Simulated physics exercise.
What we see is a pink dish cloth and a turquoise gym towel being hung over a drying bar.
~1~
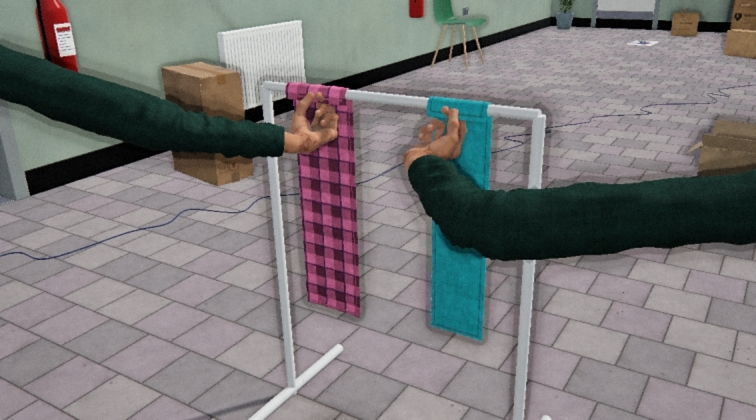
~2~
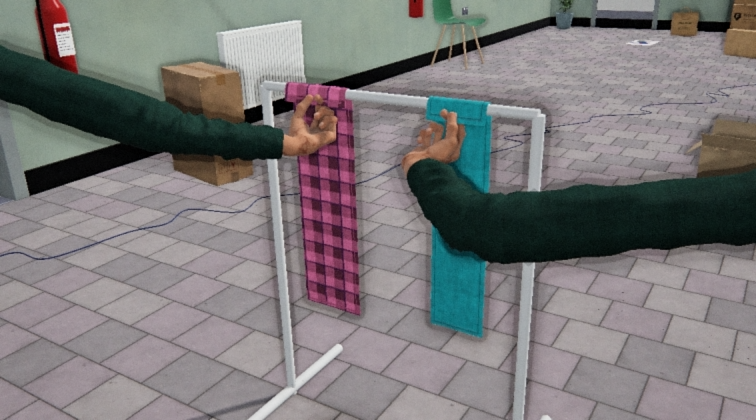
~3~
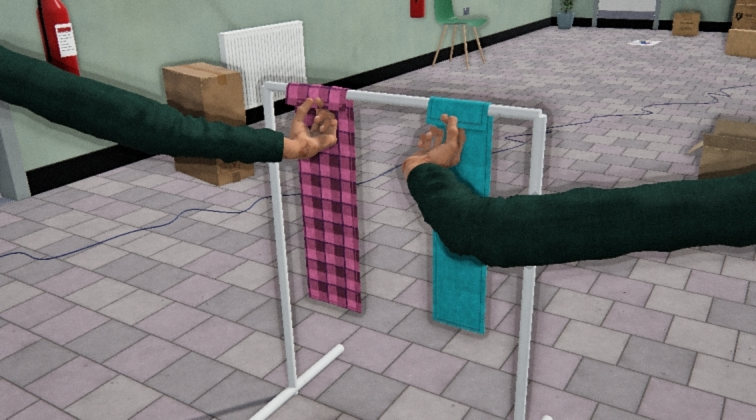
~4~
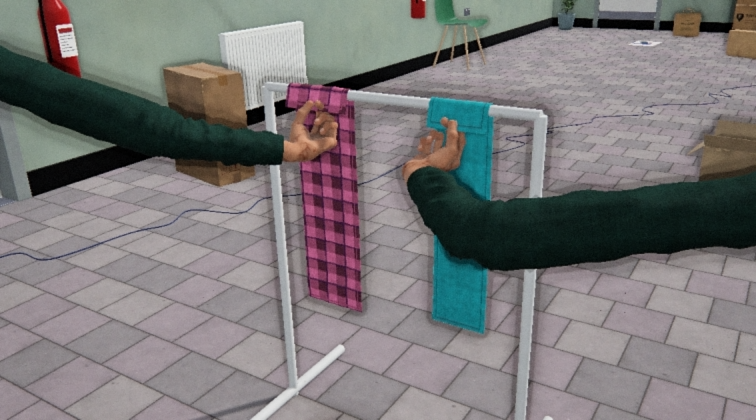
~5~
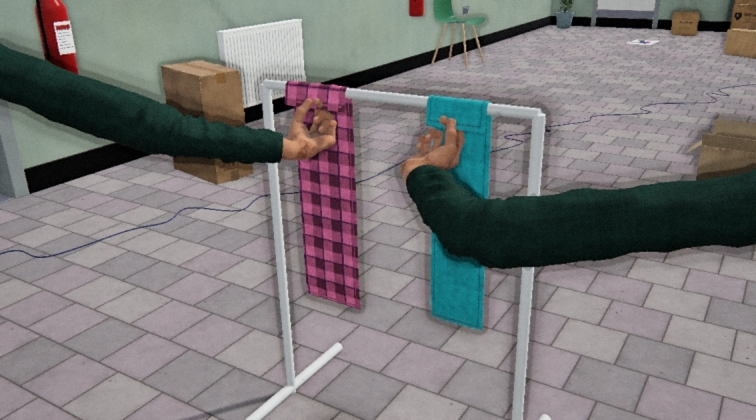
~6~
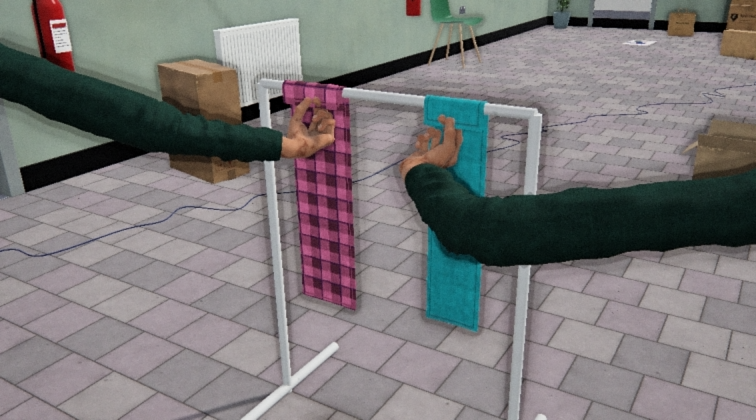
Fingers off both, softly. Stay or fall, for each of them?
The pink dish cloth is pulled off by its long side and the turquoise gym towel slides off.
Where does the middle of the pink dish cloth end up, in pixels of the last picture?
At about (334, 405).
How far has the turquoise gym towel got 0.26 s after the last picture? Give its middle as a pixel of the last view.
Near (454, 242).
Then, 0.26 s later than the last view, dish cloth clear of the rail and dropping near (326, 231); gym towel clear of the rail and dropping near (454, 242).
Then, 0.46 s later than the last view, dish cloth clear of the rail and dropping near (334, 362); gym towel clear of the rail and dropping near (452, 382).
Then, 0.66 s later than the last view, dish cloth in a heap on the floor near (335, 404); gym towel in a heap on the floor.
Finally, dish cloth in a heap on the floor near (334, 405); gym towel in a heap on the floor. The pink dish cloth slides off and the turquoise gym towel slips to the floor.
